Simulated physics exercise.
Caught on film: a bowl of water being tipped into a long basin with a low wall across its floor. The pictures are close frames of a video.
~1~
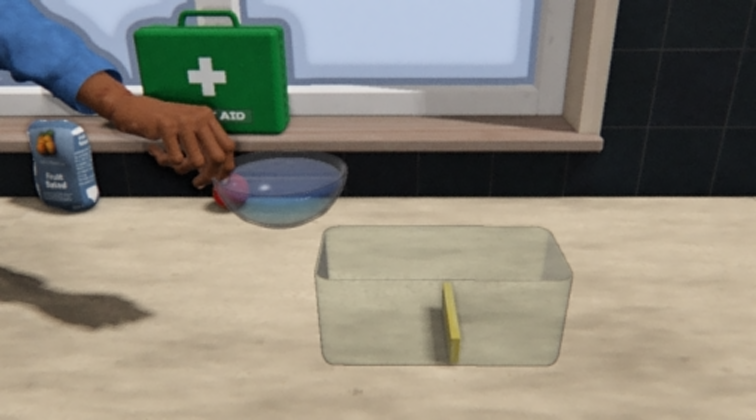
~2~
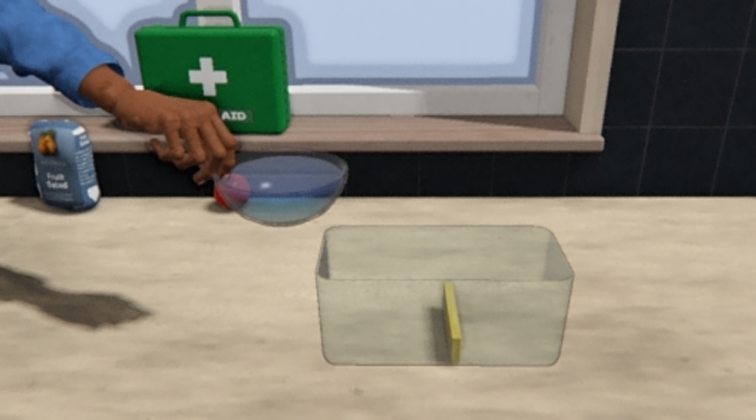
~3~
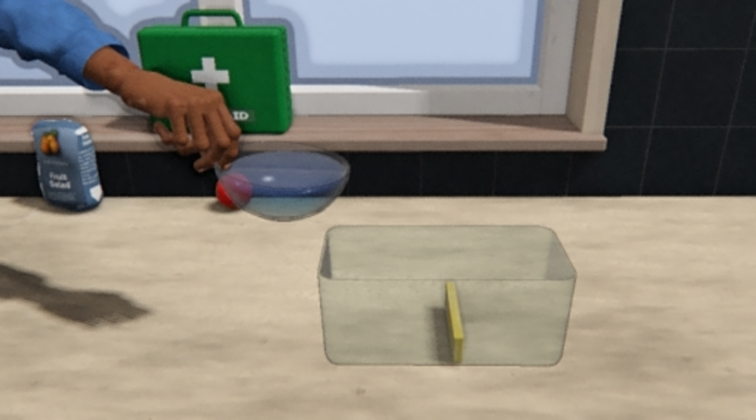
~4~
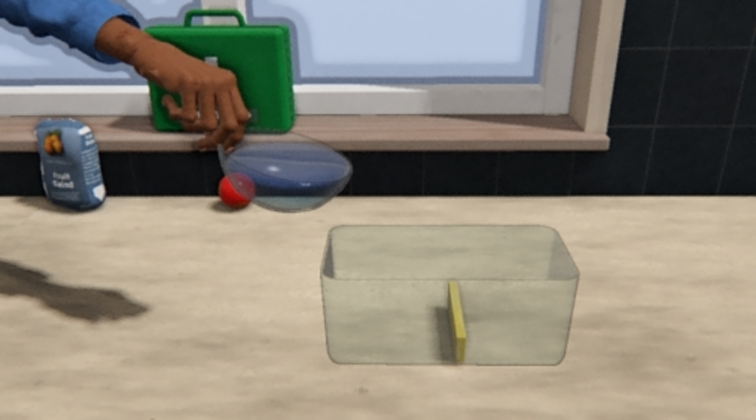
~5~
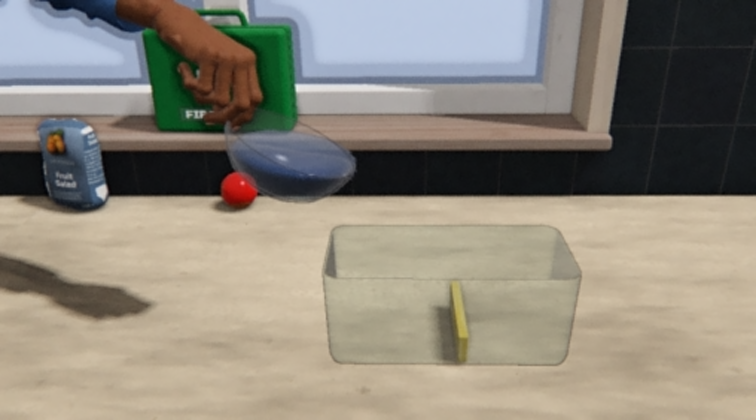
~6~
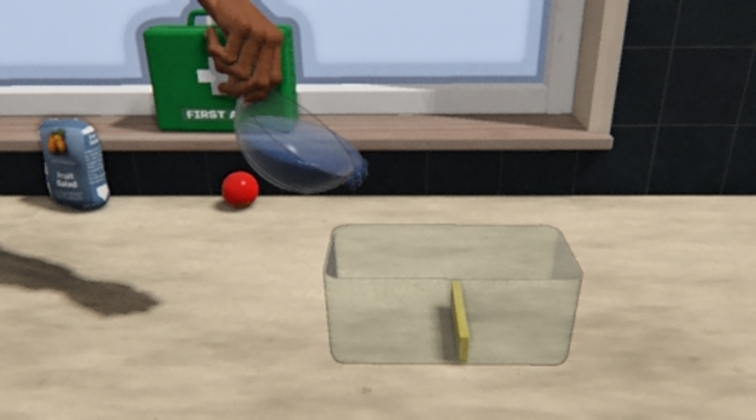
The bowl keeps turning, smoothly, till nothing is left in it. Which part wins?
Most lies in the left-hand part.
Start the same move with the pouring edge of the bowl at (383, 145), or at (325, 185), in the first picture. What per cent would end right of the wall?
The first gives 55 %, the second 15 %.
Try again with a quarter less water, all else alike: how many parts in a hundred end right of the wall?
Near 25 %.
A moment on, the tilt is 112° and 4 per cent is still to pour, 29 is left of the wall and 0 right of it.
Next, the tilt is 119° and 0 per cent is still to pour, 63 is left of the wall and 36 right of it.
Then the tilt is 119° and 0 per cent is still to pour, 64 is left of the wall and 26 right of it.
Later the tilt is 119° and 0 per cent is still to pour, 65 is left of the wall and 30 right of it.
In the end 66 per cent lies left of the wall, 30 right of it and 5 outside.
